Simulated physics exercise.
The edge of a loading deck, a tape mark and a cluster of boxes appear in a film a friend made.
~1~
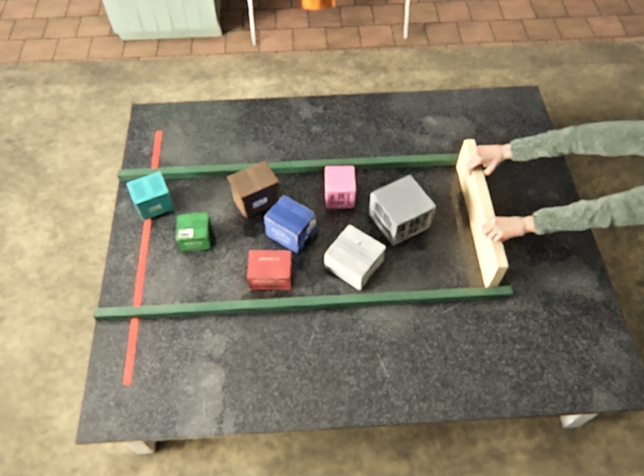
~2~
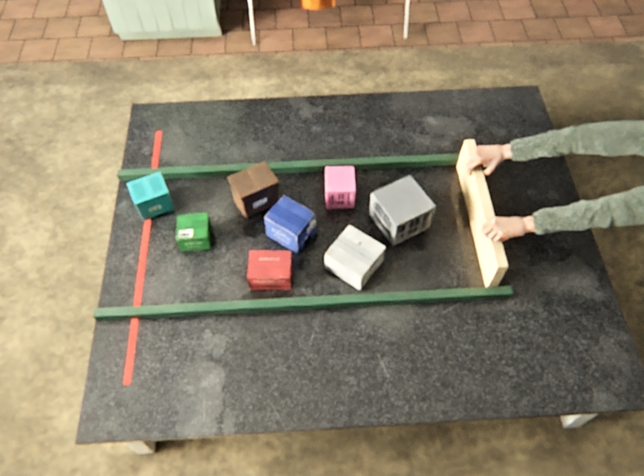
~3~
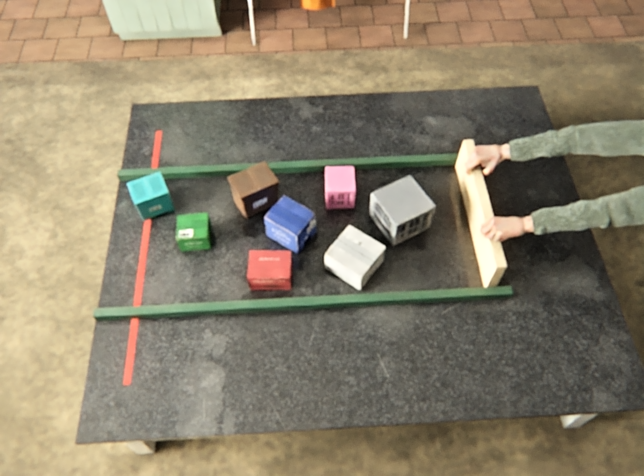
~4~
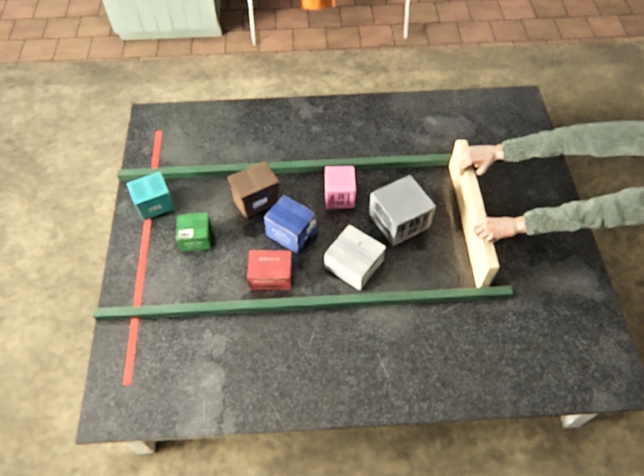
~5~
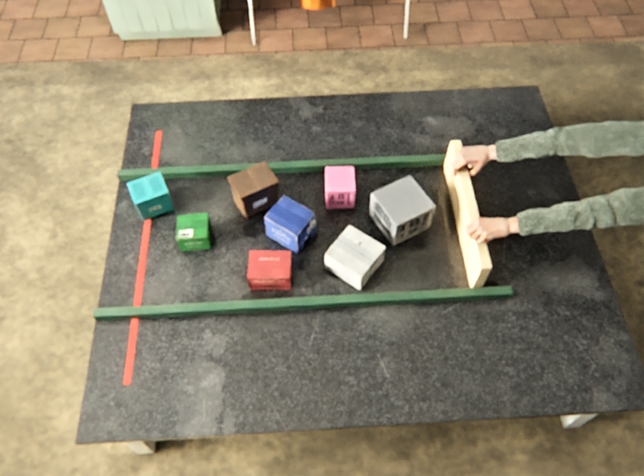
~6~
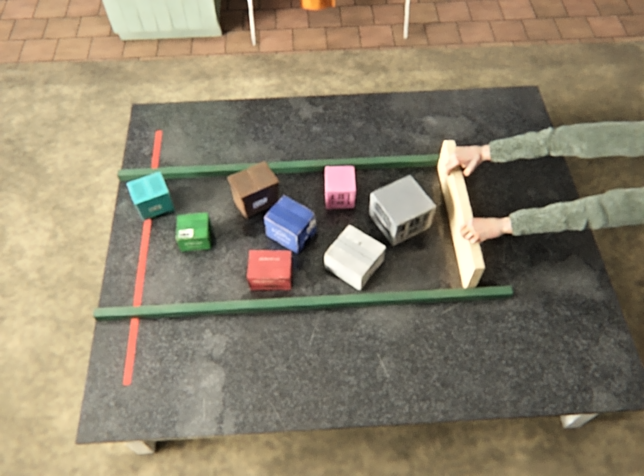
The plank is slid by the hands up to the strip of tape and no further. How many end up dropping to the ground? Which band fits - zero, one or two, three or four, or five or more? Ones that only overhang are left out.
The band that fits is five or more.
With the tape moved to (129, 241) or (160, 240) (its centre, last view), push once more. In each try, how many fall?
7, then 5.
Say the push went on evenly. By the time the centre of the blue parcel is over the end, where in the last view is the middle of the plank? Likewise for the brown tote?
The middle is at (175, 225) when it's the blue parcel, and at (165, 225) when it's the brown tote.
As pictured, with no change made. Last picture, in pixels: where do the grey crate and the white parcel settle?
Middles: Around (118, 218) and around (111, 285).
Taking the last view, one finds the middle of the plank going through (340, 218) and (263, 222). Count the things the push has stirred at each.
At the first spot the count is 5, and at the second it is 7.
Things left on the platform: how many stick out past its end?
The number would be 2.
A little later, none off yet; turquoise tote at rest near (152, 197); green parcel at rest near (194, 232); brown tote at rest near (254, 191).
When it is over, the number that fall off is five or more; down, blue parcel, red box, brown tote, green parcel and turquoise tote.
